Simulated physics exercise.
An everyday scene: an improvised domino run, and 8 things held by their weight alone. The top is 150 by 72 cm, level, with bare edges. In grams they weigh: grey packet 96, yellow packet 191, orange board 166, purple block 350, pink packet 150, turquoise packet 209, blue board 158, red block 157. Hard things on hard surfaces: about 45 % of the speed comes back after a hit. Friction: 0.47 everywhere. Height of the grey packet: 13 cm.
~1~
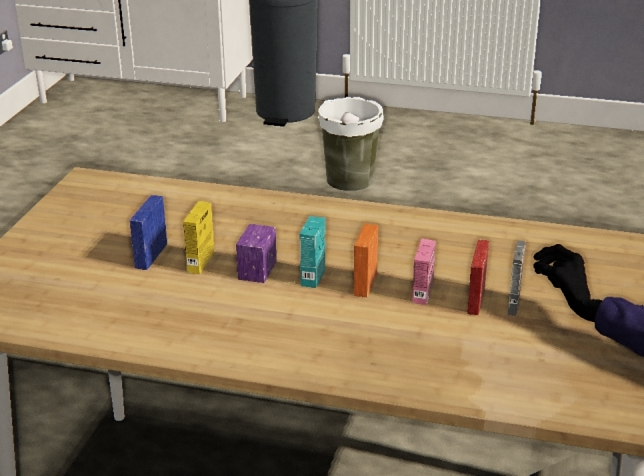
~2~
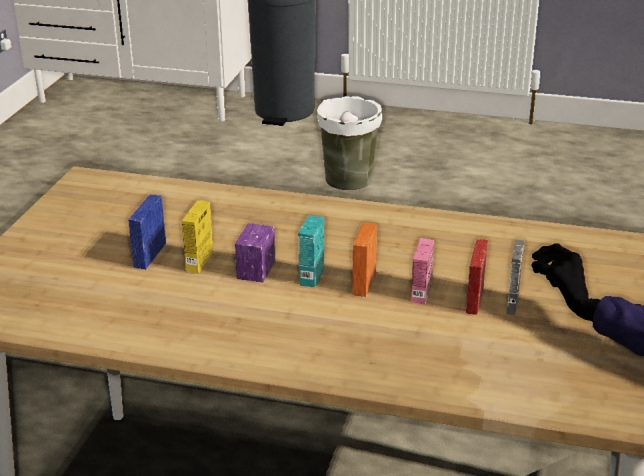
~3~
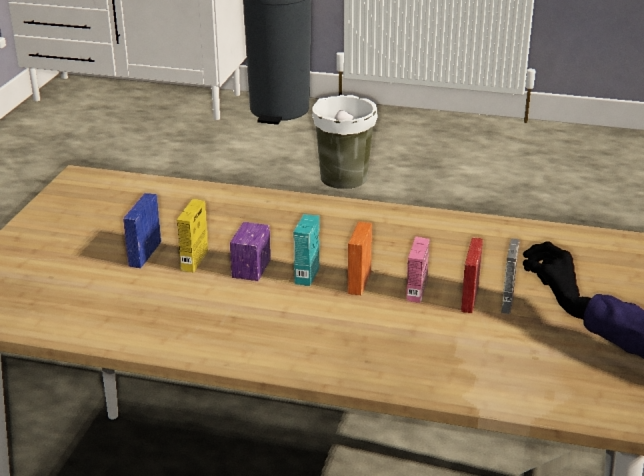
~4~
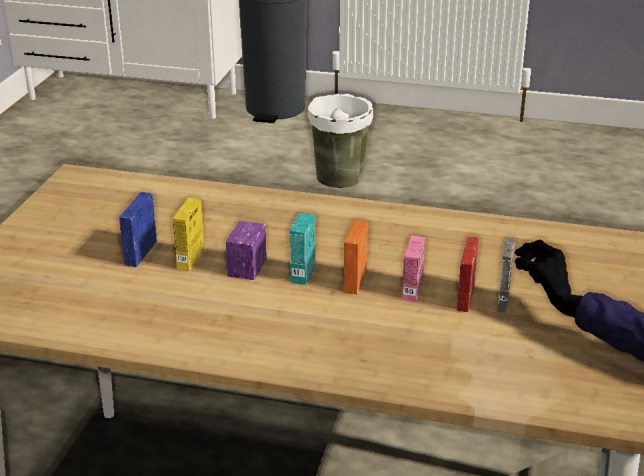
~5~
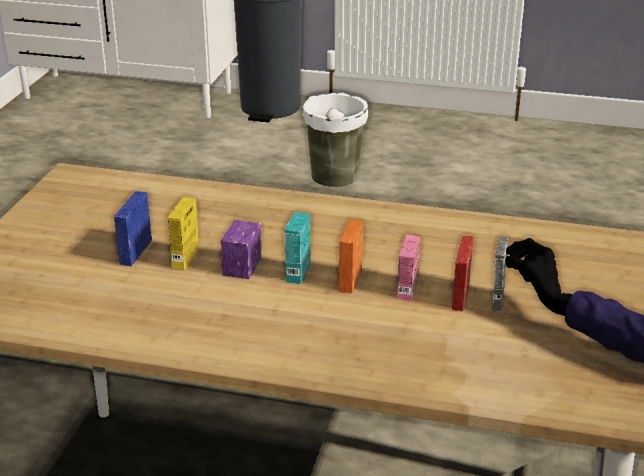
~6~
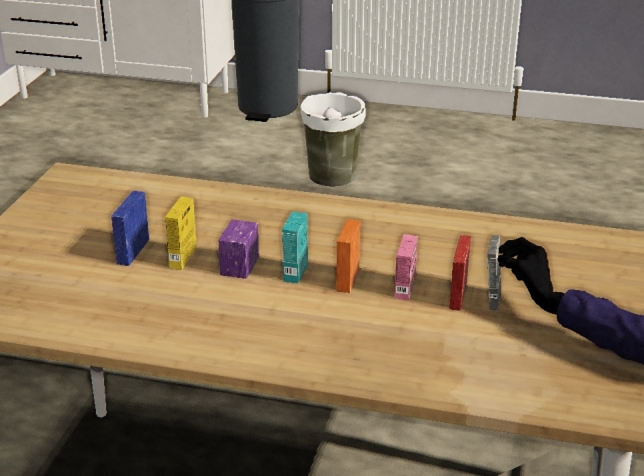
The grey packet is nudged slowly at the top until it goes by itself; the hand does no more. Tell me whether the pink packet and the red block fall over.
The pink packet falls over, the red block falls over.
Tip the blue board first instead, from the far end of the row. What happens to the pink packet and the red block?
The pink packet is still upright; the red block keeps standing.
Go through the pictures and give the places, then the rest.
The first picture shows pink packet (424, 272); red block (479, 277).
The second picture shows purple block (256, 253); turquoise packet (312, 251).
The third picture shows yellow packet (193, 236); orange board (360, 258).
The fourth picture shows purple block (247, 250); turquoise packet (303, 249).
The fifth picture shows grey packet 2° over; yellow packet (184, 234); orange board (351, 257).
The sixth picture shows grey packet 7° over; pink packet (407, 267); red block (461, 272).
Then, 0.60 s on from there, grey packet 60° over; red block 49° off upright near (437, 274).
Then, 0.80 s on from there, grey packet 73° over; pink packet 71° off upright near (375, 272); red block on its side near (430, 282); orange board 7° off upright.
Then, 1.00 s on from there, grey packet 73° over; pink packet on its side near (372, 278); red block on its side near (427, 286); orange board 36° off upright.
Then, 2.00 s on from there, grey packet 72° over; red block on its side near (426, 286); pink packet on its side near (372, 278); orange board 66° off upright.
In the end, toppled on the table, orange board, pink packet and red block; not toppled but over 5 cm from the start, turquoise packet; the other 2 under 5 cm from the start. At the end, from the last picture's camera, pink packet near (372, 278), red block near (426, 286).
